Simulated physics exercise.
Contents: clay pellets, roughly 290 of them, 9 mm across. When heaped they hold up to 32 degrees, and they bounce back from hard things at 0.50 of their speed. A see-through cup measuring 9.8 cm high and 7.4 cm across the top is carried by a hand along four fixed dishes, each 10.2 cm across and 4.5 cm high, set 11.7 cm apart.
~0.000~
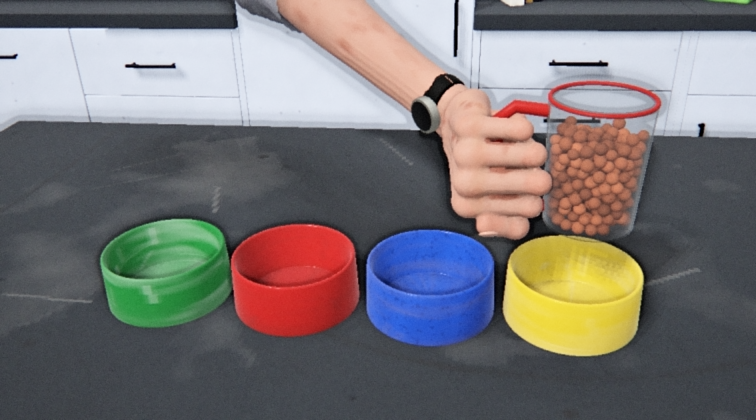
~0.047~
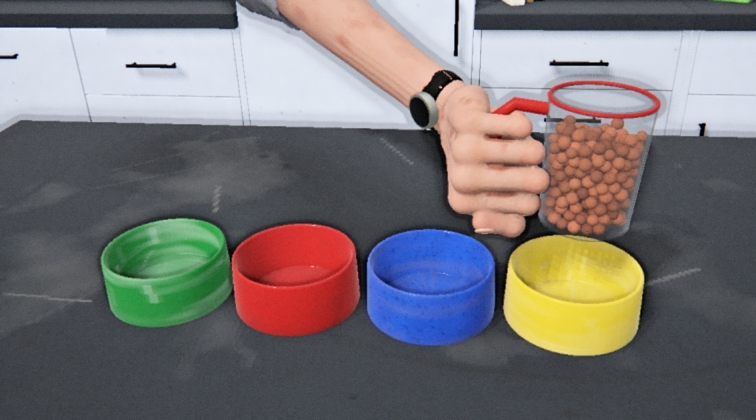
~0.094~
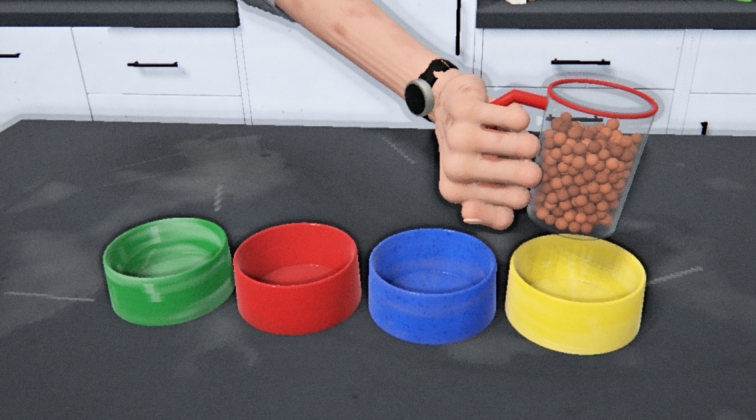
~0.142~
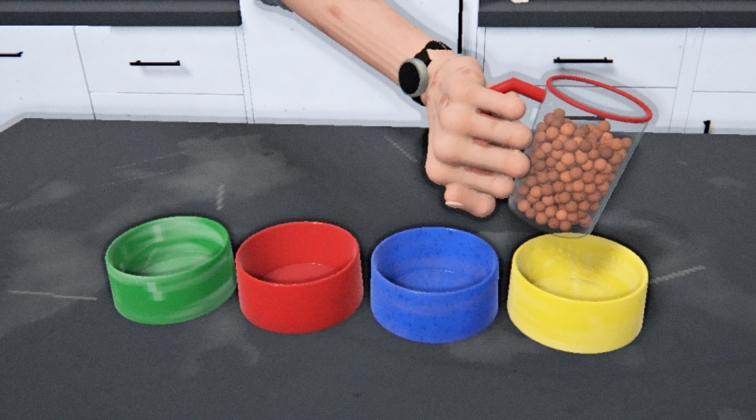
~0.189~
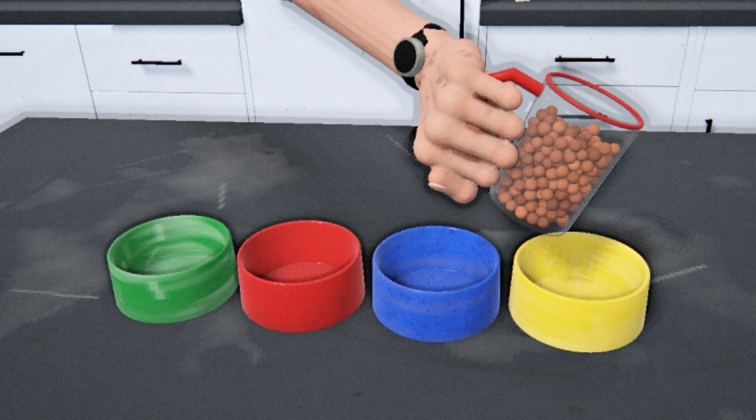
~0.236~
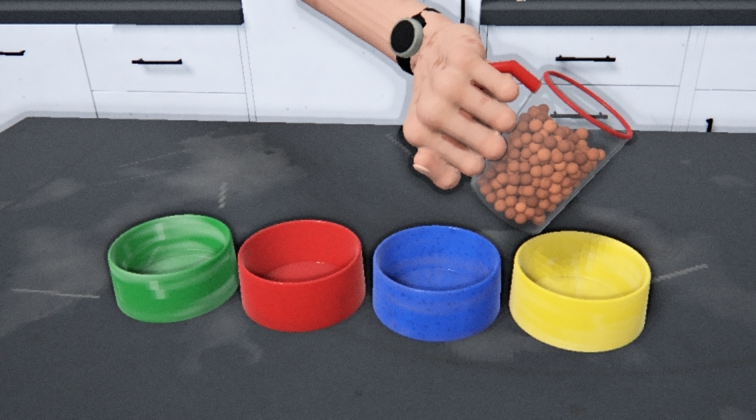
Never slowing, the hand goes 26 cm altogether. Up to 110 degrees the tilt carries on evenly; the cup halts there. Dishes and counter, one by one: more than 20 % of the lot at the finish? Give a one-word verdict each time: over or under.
Verdicts: Red dish over, blue dish over, green dish under, yellow dish under, counter under.
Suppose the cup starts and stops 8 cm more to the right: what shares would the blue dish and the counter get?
Shares in that case - blue 50 / counter 10.
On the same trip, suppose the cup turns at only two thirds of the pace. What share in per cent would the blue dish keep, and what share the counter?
Result - blue: 20; counter: 20.
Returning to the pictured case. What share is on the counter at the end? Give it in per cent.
10 %.
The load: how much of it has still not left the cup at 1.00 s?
Roughly 40 per cent.
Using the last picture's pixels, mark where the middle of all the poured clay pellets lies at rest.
In the last view, approximately (408, 285).
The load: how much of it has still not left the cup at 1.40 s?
Estimate: Around 15 % of the load.
After 0.69 s, tilt 109 degrees; cup holds 90 %, blue 5 %.
After 1.00 s, tilt 110 degrees; cup holds 40 %, blue 55 %.
After 1.40 s, tilt 110 degrees; cup holds 15 %, red 15 %, blue 60 %.
At rest (2.6 s), red 30 %, blue 60 %, green 0 %, yellow 0 %, counter 10 %.
